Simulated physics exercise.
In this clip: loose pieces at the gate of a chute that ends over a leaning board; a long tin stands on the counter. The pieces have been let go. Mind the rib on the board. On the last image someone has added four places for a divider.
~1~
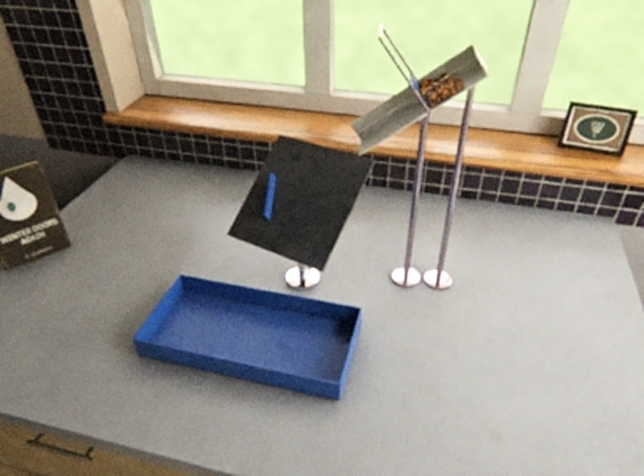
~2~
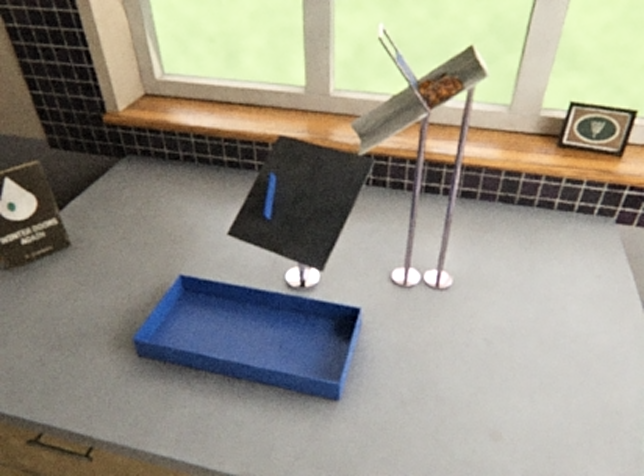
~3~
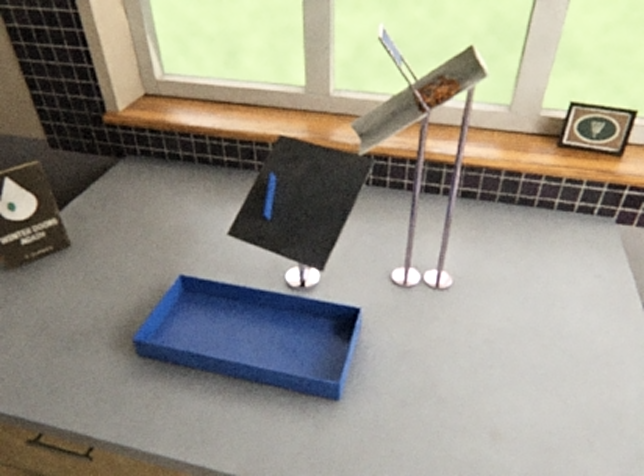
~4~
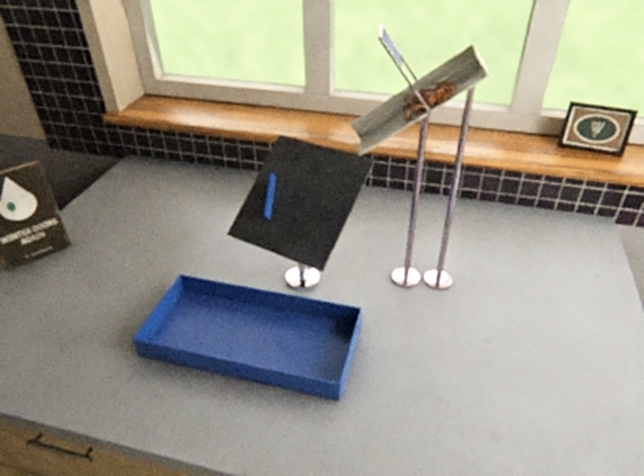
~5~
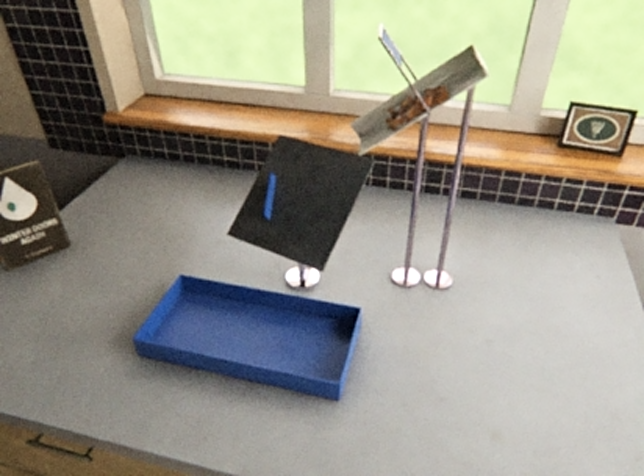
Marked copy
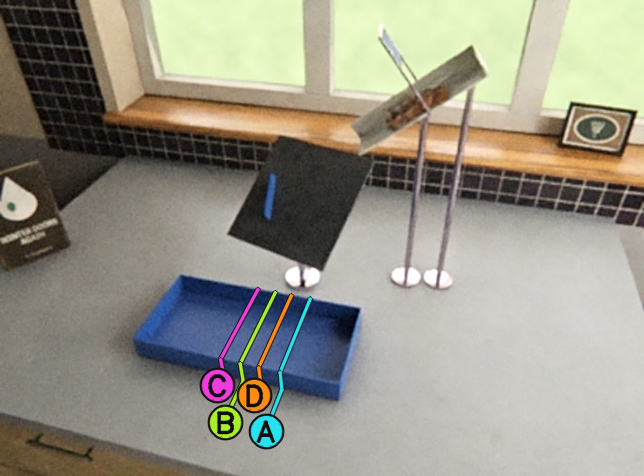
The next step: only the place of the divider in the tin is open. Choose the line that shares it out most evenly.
Go for C.
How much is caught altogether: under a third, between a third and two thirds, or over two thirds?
About that: Over two thirds.
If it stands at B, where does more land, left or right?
More lands on the left.
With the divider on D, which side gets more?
More lands on the left.
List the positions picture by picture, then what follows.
In the first picture, load behind the gate near (437, 90), bits of cat kibble; lip of the chute near (360, 147), sloping fairly steeply.
In the second picture, middle of the board near (299, 198), tilted fairly steeply; middle of its low edge near (272, 252); of its high edge near (325, 146).
In the third picture, front corners of the tin near (133, 339) and (339, 384), empty; front of the load near (418, 104).
In the fourth picture, middle of the load near (430, 101); its front near (407, 113), close to a quarter of the way to the lip; rib from (271, 172) to (264, 215).
In the fifth picture, middle of the load near (420, 107); its front near (389, 121), close to half of the way to the lip.
On the marked copy, line A crosses the front rim at (280, 371); line B crosses the front rim at (240, 362); line C crosses the front rim at (221, 358); line D crosses the front rim at (259, 366).
Choosing A, of what is caught, the whole lot on the left of the divider, none at all on the right.
Choosing B, of what is caught, all but a few on the left of the divider, a small share on the right.
Choosing C, of what is caught, close to half on the left of the divider, close to half on the right.
Choosing D, of what is caught, the whole lot on the left of the divider, none at all on the right.
